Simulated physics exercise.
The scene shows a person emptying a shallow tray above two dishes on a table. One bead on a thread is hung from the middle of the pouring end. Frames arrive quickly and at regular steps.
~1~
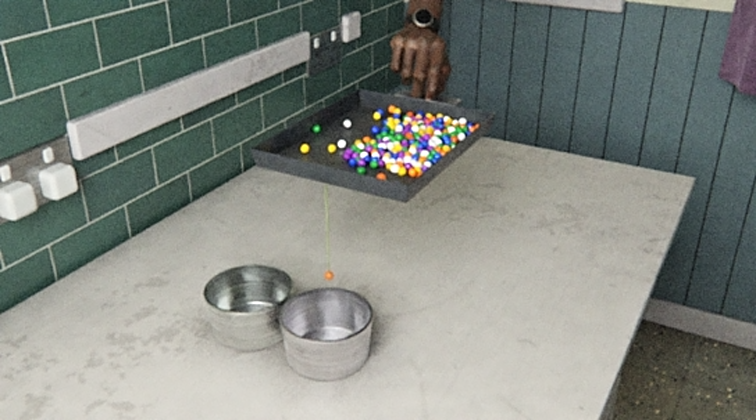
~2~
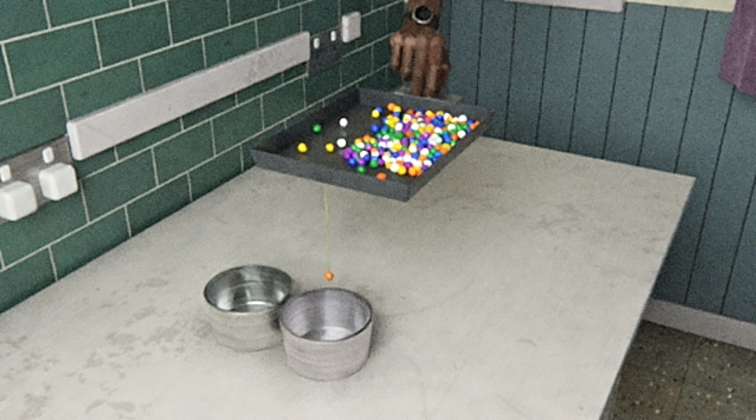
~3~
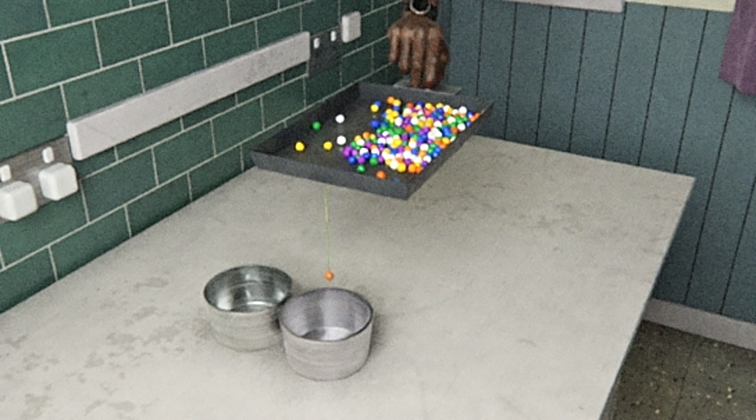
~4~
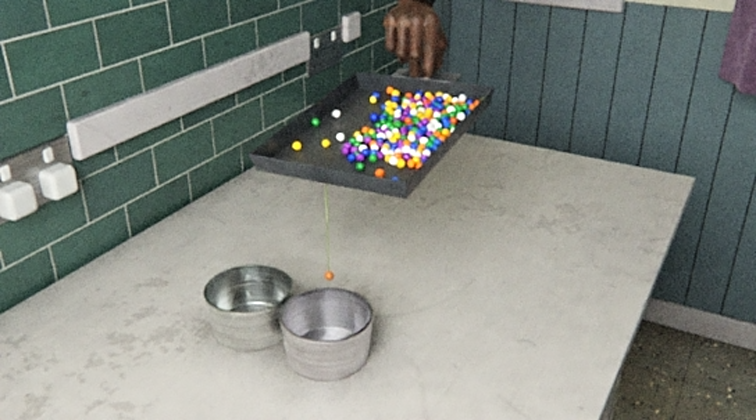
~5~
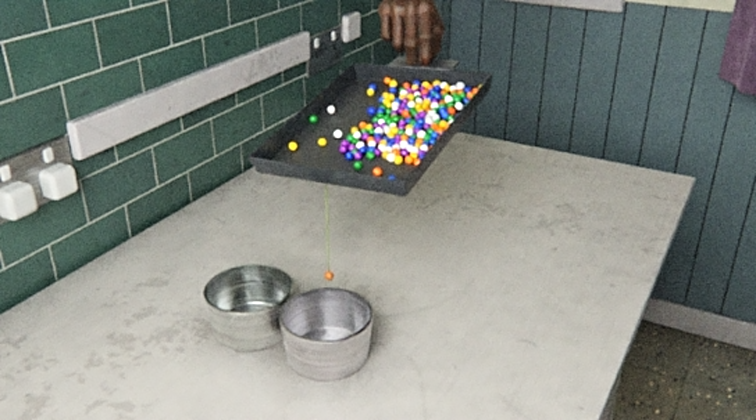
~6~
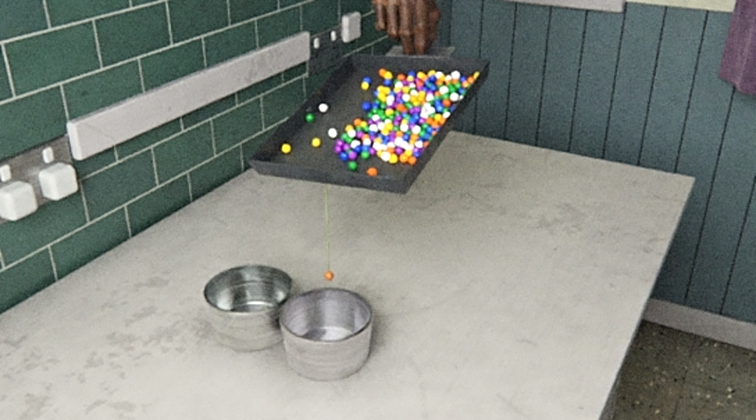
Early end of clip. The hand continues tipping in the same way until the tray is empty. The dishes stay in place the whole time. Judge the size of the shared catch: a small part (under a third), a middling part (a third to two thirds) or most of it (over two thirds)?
Most of it.
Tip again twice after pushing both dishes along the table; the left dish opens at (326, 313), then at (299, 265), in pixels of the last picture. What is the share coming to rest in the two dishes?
First position: Some 0 %; second position: Some 10 %.
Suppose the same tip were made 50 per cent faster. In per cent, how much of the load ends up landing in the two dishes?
About 70 per cent.
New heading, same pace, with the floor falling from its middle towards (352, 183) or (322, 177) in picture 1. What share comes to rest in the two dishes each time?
That comes to 40 per cent the first time and 80 per cent the second.
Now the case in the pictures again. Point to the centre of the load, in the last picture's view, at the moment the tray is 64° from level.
Roughly at (292, 165).
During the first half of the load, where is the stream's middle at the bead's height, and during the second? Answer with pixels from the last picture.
Near (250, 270) to start, and near (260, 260) afterwards.
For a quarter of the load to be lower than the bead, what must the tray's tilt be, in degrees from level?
Roughly 85°.
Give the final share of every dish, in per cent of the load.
Left dish: Roughly 80 per cent; right dish: Roughly 0 per cent.
Soon after the last picture, tray tipped steeply; most on the tray; a stray few in the right dish; a small part in the left dish; a stray few outside both; a small part in the air.
A little later, tray tipped past a quarter turn; a small part on the tray; a stray few in the right dish; about two thirds in the left dish; a small part outside both; a small part in the air.
Later still, tray tipped past a quarter turn; a stray few in the right dish; most in the left dish; a small part outside both.
At rest, tray tipped past a quarter turn; a stray few in the right dish; most in the left dish; a small part outside both.
